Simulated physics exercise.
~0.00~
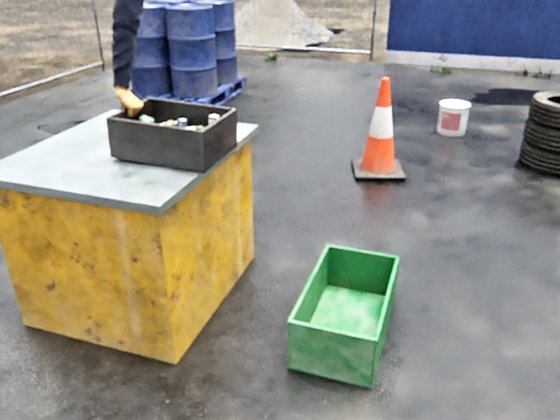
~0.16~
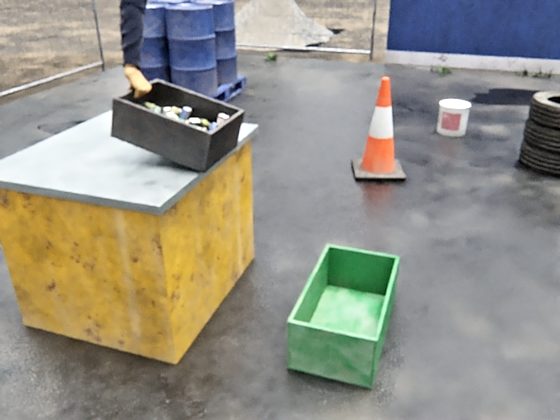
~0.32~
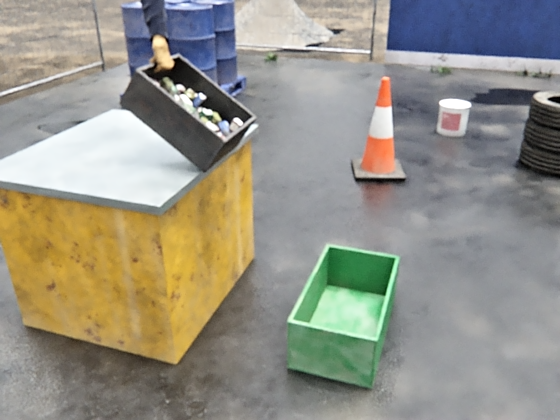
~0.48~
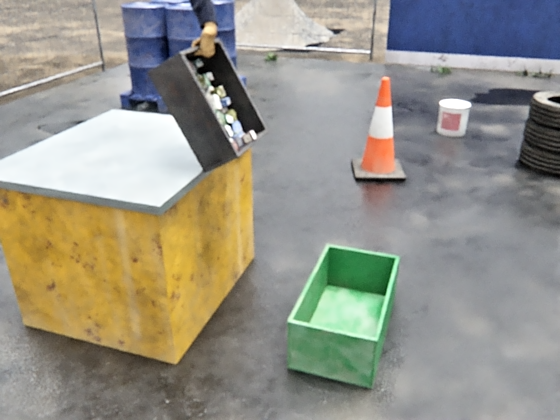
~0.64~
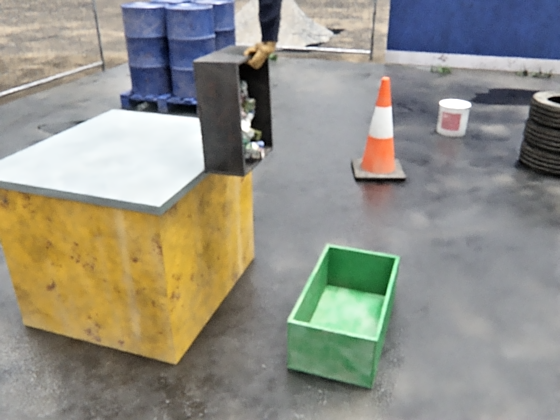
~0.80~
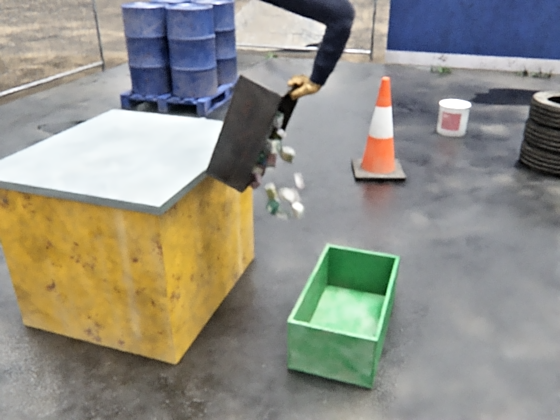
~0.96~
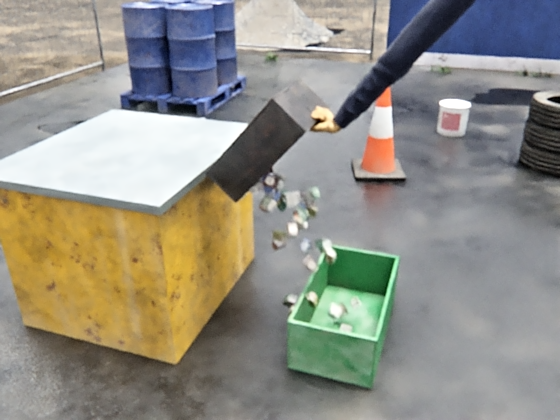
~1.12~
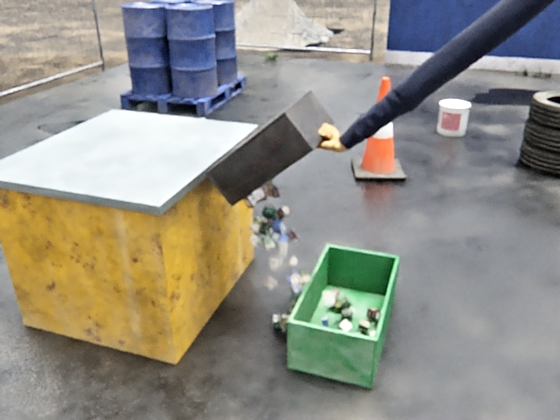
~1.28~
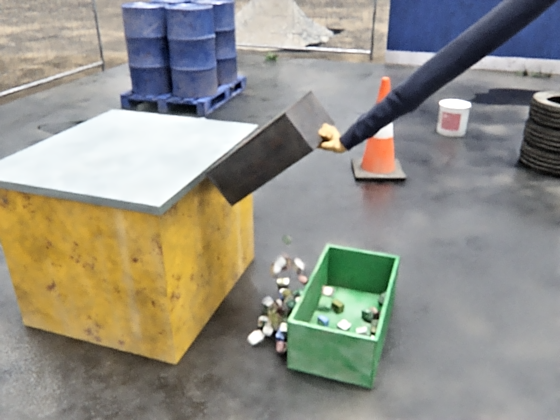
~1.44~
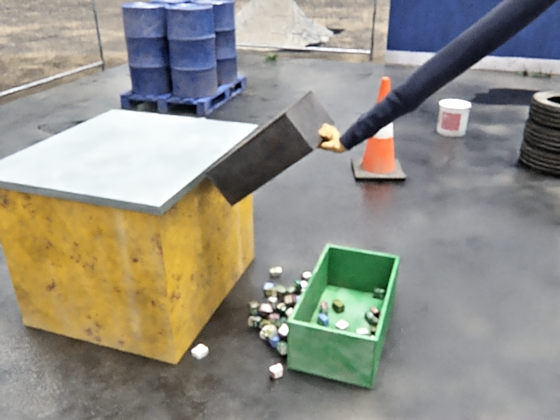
A black crate of small cartons was lifted and tipped over the edge of a yellow bench by a gloved hand, spilling its load towards a green trough; some landed inside, but most ended up heaped on the ground just left of it.
